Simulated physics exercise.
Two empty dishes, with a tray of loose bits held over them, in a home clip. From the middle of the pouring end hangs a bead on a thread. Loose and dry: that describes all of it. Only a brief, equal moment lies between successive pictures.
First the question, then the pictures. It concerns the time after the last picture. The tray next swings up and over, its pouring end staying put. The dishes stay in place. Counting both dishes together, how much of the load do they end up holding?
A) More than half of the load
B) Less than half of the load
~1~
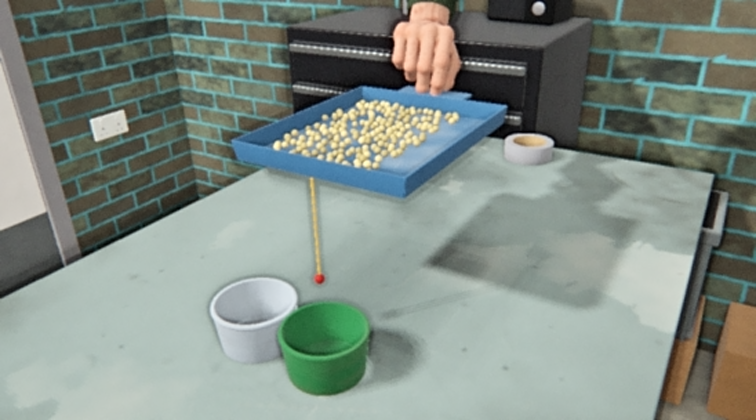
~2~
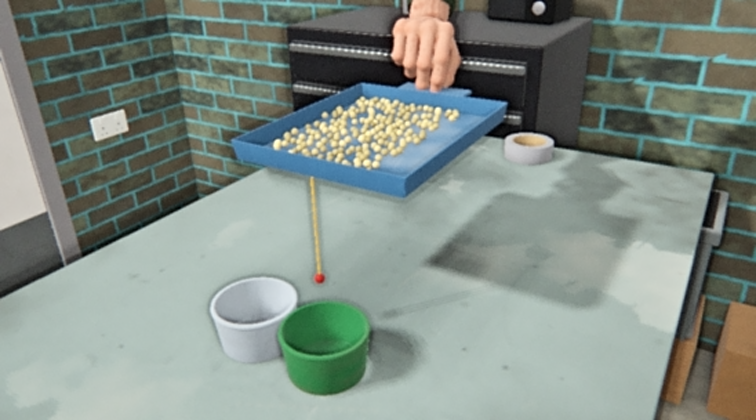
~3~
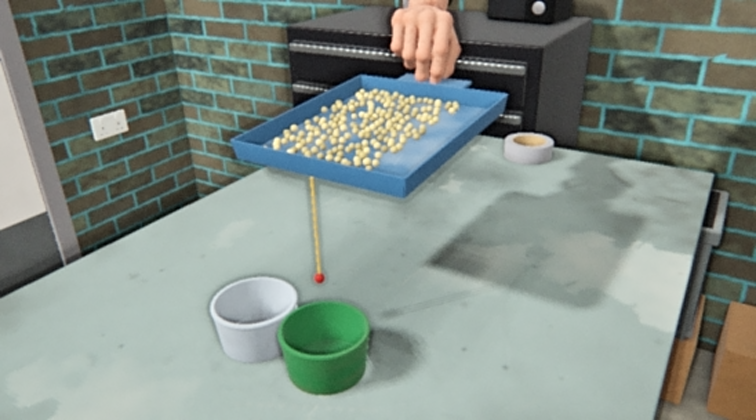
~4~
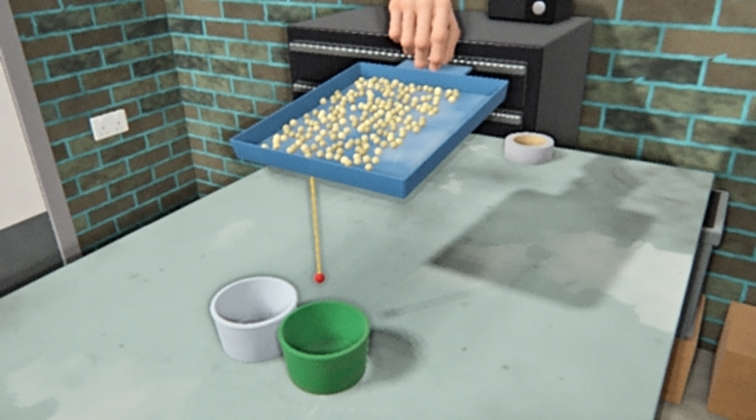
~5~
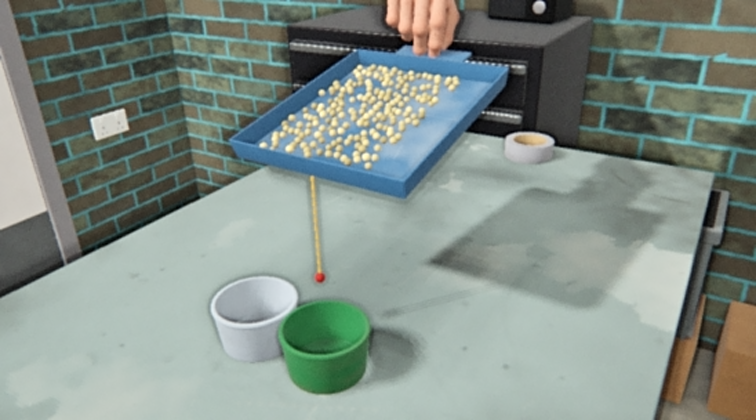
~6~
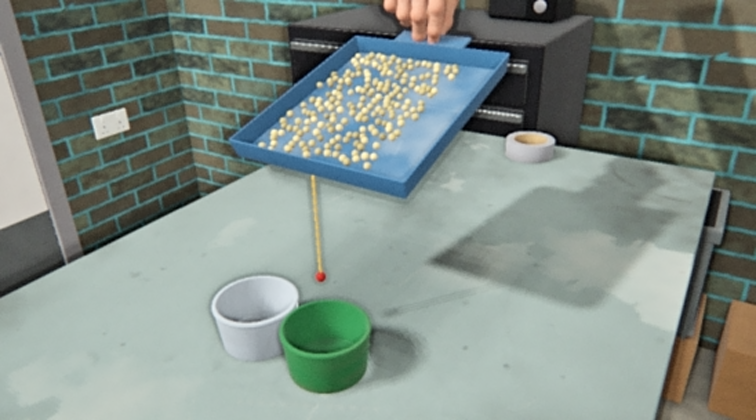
The answer is A.
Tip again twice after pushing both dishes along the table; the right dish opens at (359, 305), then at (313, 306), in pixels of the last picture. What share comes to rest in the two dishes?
Close to 10 in a hundred, then close to 40 in a hundred.
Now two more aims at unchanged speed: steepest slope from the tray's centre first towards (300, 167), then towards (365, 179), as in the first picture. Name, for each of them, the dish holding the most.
Tilt 1: Left-side dish. Tilt 2: Right-side dish.
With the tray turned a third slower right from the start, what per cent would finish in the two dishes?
Share: Roughly 80%.
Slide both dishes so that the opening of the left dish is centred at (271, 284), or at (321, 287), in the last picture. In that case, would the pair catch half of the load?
With the first shift the pair saves less than a half; with the second, less than a half.
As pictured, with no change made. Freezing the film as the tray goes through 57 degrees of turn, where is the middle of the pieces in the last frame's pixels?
Centre estimate: (314, 157).
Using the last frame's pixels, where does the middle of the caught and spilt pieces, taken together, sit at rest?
Centre at rest, last view: Approx. (308, 358).
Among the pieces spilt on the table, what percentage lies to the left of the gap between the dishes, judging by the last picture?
Left portion: Around 40 %.
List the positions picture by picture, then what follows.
The first picture shows corners of the pouring end near (236, 140) and (404, 176), level; middle of the load near (367, 129), soya beans; left dish near (228, 339); right dish near (299, 370); bead on its thread near (320, 279).
The second picture shows corners of the pouring end near (236, 140) and (404, 176), level; middle of the load near (367, 127).
The third picture shows corners of the pouring end near (235, 139) and (403, 177), tipped barely, level across its low end; middle of the load near (366, 122).
The fourth picture shows corners of the pouring end near (234, 139) and (403, 178), tipped a little, level across its low end; middle of the load near (366, 114).
The fifth picture shows corners of the pouring end near (233, 139) and (402, 179), tipped a little, level across its low end; middle of the load near (365, 106).
The sixth picture shows corners of the pouring end near (233, 139) and (402, 180), tipped clearly, level across its low end; middle of the load near (363, 99); left dish near (229, 337); right dish near (300, 368).
Shortly afterwards, tray tipped steeply; all but a few on the tray; only a few in the air.
Next, tray tipped right over; all but a few on the tray; only a few in the right dish; only a few in the left dish; only a few outside both.
Some moments later, tray tipped past a quarter turn; near a third in the right dish; near a third in the left dish; near a quarter outside both.
In the end, tray tipped past a quarter turn; near a third in the right dish; near a third in the left dish; near a quarter outside both.
